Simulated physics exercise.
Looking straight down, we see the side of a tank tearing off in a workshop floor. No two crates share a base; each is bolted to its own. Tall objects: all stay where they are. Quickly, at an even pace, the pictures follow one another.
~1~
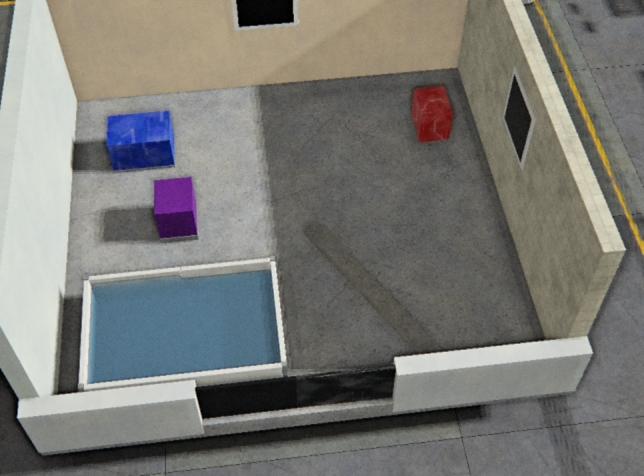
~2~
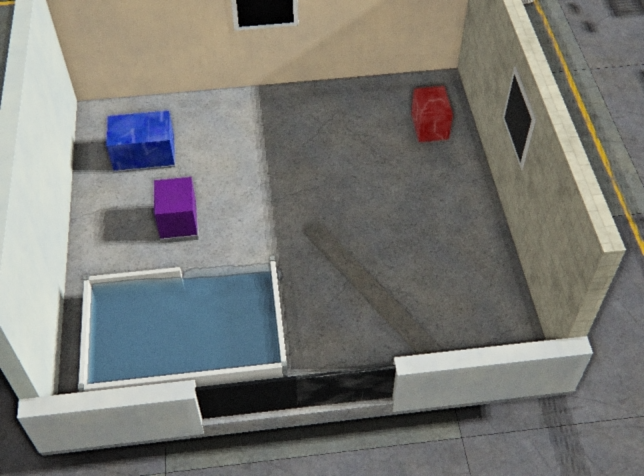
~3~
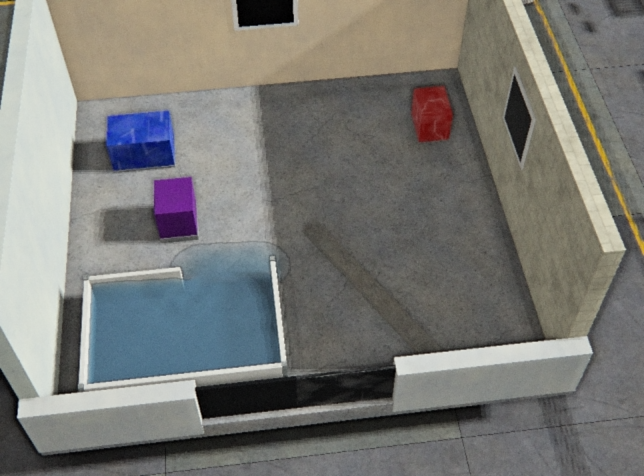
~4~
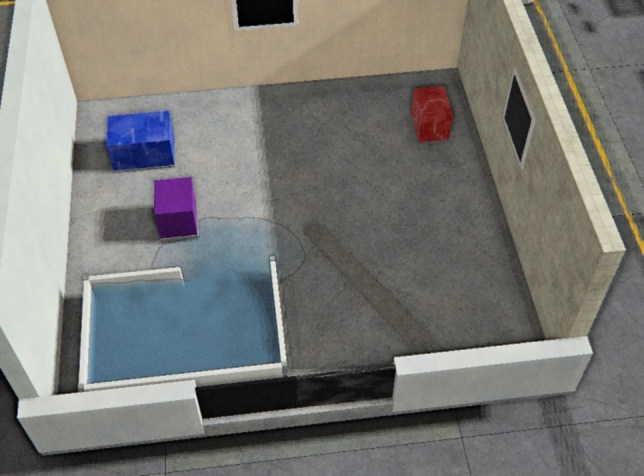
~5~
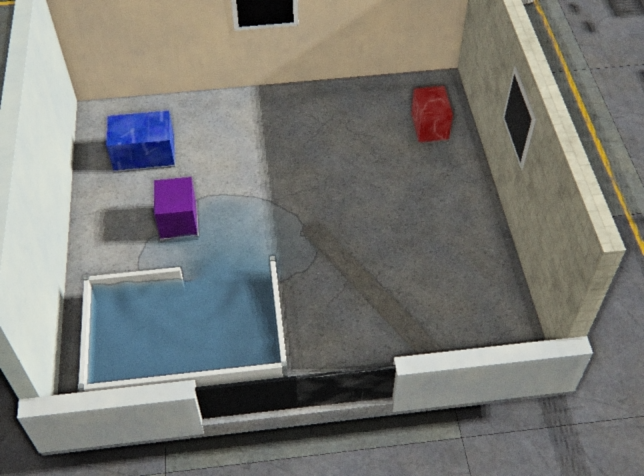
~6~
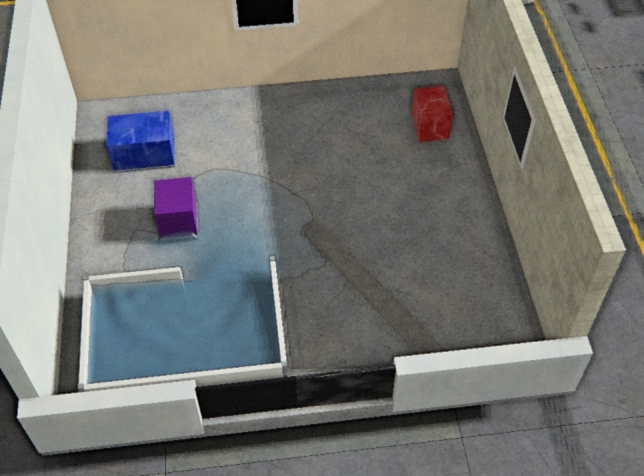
A walled workshop room with an open front, seen from high above at an angle, holds a white-rimmed tank of blue water at the lower left of its grey floor. A blue crate and a purple crate stand behind the tank, and a red one sits near the back right. Part of the tank's far side opens and water pours out, spreading in a thin rounded sheet to the purple crate, while the view stays still.
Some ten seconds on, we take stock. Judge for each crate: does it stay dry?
My prediction: The purple crate is not missed by the water this time, the red crate is not missed by the water this time, the blue crate is not missed by the water this time.
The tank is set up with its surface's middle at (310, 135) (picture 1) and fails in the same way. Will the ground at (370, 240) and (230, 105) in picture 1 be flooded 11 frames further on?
The first spot is not reached, while the second is wetted.
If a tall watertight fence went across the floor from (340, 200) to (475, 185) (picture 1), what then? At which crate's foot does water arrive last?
It is the red-painted one.
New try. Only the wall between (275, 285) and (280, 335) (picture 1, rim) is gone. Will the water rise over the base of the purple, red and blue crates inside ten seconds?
In my view the purple crate is never reached; as for the red crate, it gets reached; the blue crate gets reached.
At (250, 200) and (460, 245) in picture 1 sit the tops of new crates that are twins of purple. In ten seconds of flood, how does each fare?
One by one: Gets flooded; is not reached.
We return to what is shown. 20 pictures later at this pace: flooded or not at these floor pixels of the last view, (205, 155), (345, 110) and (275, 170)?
First inundated, second inundated, third inundated.
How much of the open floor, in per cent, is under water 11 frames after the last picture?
Around 40 in a hundred.
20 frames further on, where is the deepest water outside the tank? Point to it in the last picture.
Deepest point: Roughly (456, 69).
A moment on, water covers 25 % of the floor; the purple crate water round its plinth, the red crate not reached, the blue crate water round its plinth.
Next, water covers 40 % of the floor; the purple crate water round its plinth, the red crate not reached, the blue crate water round its plinth.
Then, water covers 55 % of the floor; the purple crate water round its plinth, the red crate water round its plinth, the blue crate water round its plinth.
Later, water covers 75 % of the floor; the purple crate water round its plinth, the red crate water round its plinth, the blue crate water round its plinth.
In the end, water covers 95 % of the floor; the purple crate was topped, the red crate was topped, the blue crate was topped.
